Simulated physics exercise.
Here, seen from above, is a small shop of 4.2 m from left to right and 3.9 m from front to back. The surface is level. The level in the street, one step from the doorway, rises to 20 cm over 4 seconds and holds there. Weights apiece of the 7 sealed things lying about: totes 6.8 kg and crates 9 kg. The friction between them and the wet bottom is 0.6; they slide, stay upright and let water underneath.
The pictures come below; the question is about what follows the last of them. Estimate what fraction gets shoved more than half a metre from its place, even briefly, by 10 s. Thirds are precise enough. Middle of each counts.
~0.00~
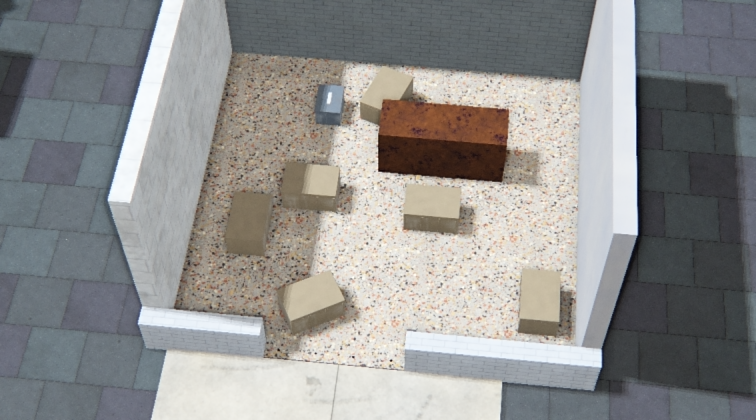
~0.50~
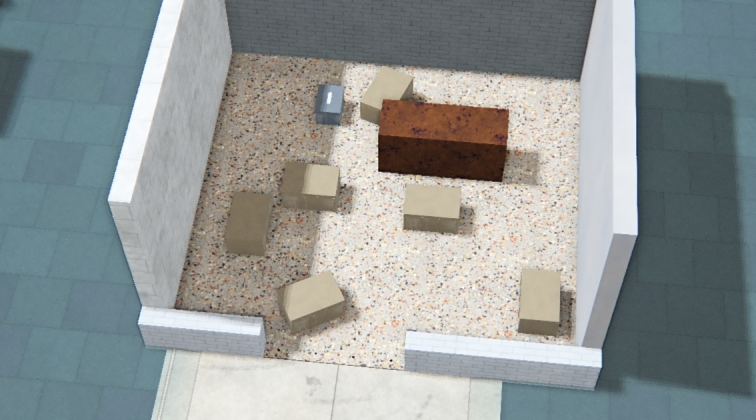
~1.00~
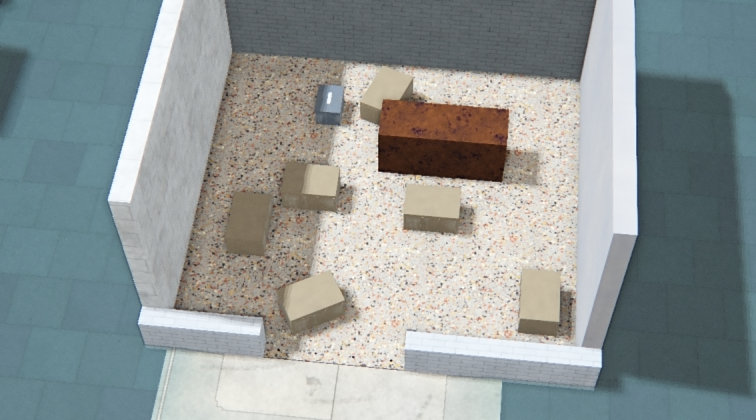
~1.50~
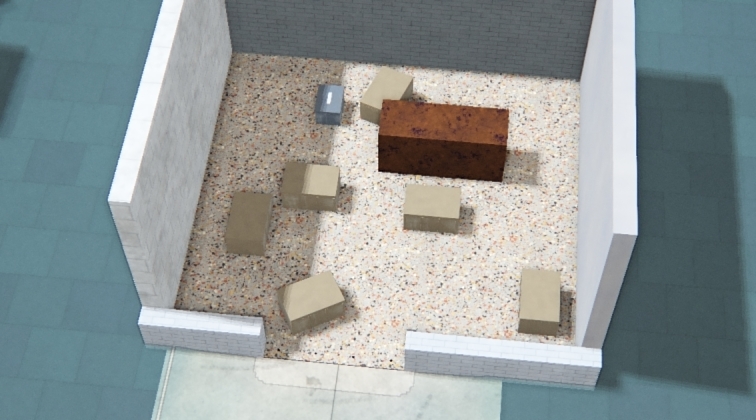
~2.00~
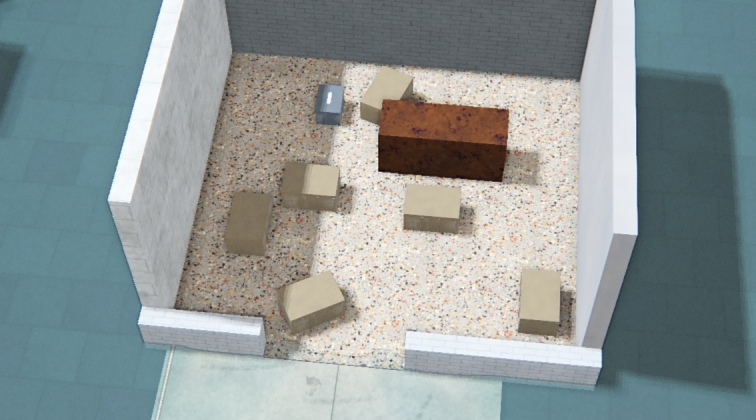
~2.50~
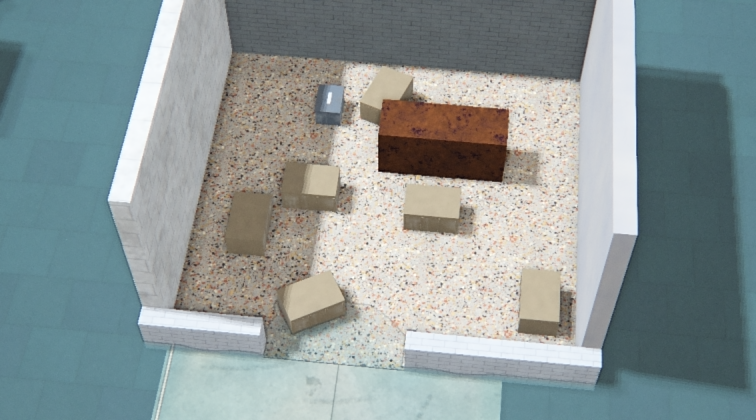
Most of them shift that far, two thirds or more.
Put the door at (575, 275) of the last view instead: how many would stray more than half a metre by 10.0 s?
Then the count would be 5.
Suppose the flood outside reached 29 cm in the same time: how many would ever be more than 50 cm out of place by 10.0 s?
7.
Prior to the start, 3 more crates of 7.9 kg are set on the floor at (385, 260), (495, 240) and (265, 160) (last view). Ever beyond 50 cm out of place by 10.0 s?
First exceeds it, second exceeds it, third exceeds it.
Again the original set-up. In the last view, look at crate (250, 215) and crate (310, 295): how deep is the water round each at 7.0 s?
First roughly 8 cm, second roughly 8 cm.
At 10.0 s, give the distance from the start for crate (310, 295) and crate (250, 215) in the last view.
In turn: 200 cm, 40 cm.
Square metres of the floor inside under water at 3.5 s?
My estimate is roughly 2.5 m2.
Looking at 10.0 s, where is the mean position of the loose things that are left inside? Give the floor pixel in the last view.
Somewhere near (353, 178).
After 3.5 s 0 of 7 are over 50 cm from their spots; 0 afloat.
After 4.5 s 1 of 7 are over 50 cm from their spots; 1 afloat.
After 7.0 s 5 of 7 are over 50 cm from their spots; 5 afloat.
After 10.0 s 6 of 7 are over 50 cm from their spots, and 7 have been at some point; 7 afloat.
